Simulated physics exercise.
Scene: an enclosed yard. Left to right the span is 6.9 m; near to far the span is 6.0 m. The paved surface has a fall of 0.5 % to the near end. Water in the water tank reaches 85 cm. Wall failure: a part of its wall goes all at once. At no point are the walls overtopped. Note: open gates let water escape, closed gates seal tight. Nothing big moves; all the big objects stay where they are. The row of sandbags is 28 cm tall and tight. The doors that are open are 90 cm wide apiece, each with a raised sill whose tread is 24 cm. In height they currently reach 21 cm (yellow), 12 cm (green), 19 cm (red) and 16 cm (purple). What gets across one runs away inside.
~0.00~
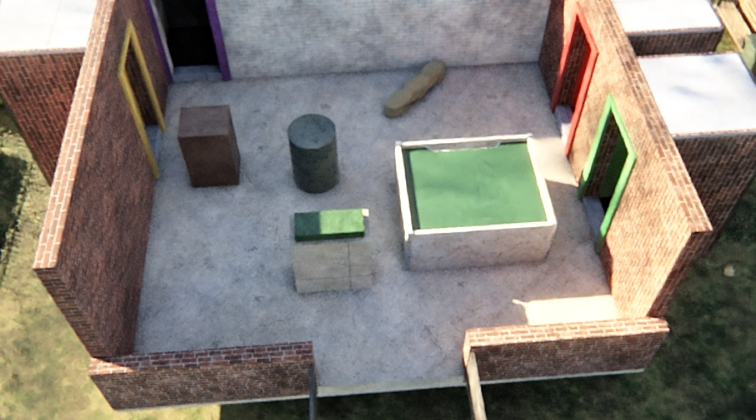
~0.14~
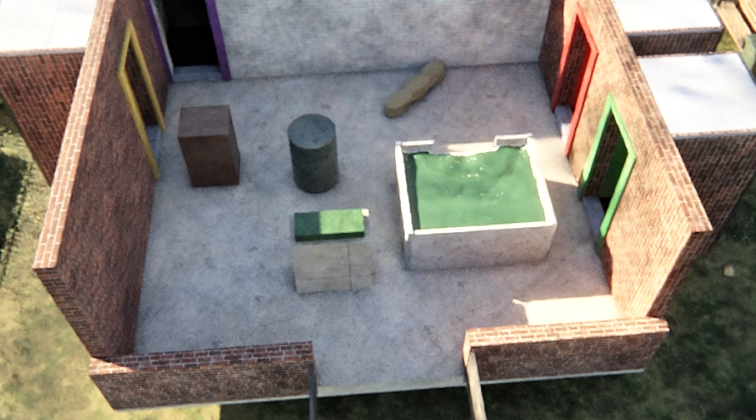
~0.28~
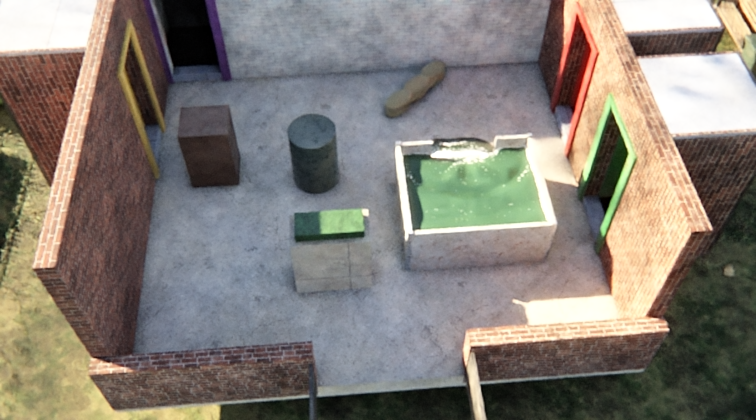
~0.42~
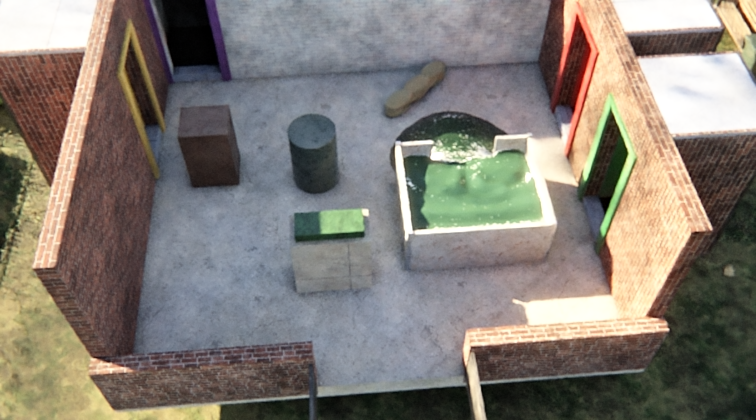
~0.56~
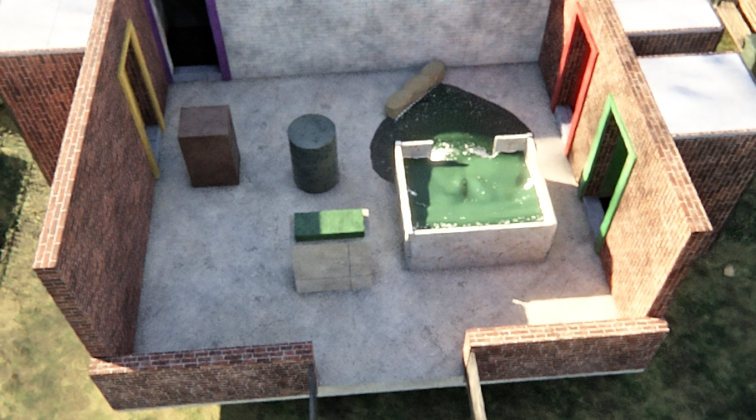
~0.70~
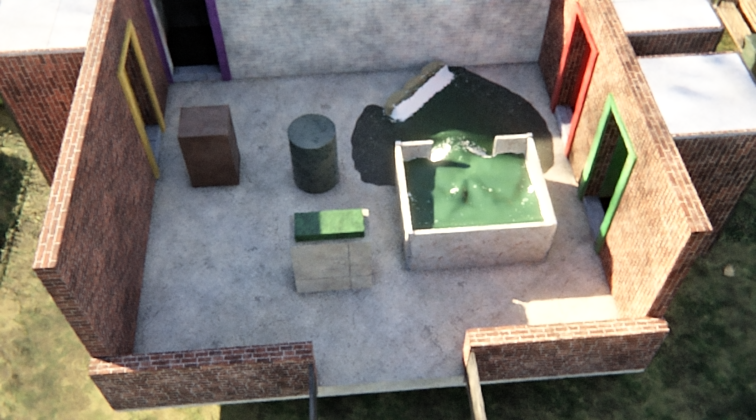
In this clip, part of the far wall of a water tank in a brick-walled yard gives way, and green water surges through the gap, spreading a dark pool across the paving and around a log-like object.
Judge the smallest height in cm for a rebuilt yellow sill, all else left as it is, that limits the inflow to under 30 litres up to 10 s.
Roughly 6.5 cm at the least.
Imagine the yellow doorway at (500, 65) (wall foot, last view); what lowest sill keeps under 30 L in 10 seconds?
You'd want it roughly 34 cm high.
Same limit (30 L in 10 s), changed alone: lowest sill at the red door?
At the red door it takes roughly 12.0 centimetres.
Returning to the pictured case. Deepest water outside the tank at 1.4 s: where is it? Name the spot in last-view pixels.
Look close to (536, 63).
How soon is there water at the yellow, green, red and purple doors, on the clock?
The yellow door gets it at 3.2 s, the green door at 2.8 s, the red door at 0.8 s and the purple door at 2.2 s.
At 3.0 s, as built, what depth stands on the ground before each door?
Depth (cm): Yellow 0 / green 6 / red 14 / purple 6.
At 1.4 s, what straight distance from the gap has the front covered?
Front distance: Approx. 3.6 m.
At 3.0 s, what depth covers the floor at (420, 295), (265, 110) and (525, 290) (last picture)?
About 0, 3 and 0 cm respectively.
After 1.4 s water covers 25 % of the floor, deepest (65 cm) near (536, 63); it has not reached the yellow door.
After 3.0 s water covers 40 % of the floor, deepest (34 cm) near (435, 89); it has not reached the yellow door.
After 10.0 s water covers 95 % of the floor, deepest (16 cm) near (625, 347); 7 cm at the yellow door, 0 litres in over its 21 cm sill.
At the yellow door as built, the water arrived by 3.3 s and peaked near 13 cm at 6.0 s.
Run again over the same 10 s with other heights there, 39 litres in over 6 cm, 11 litres over 8.5 cm. The limit of 30 litres is kept from about 6.5 cm up.
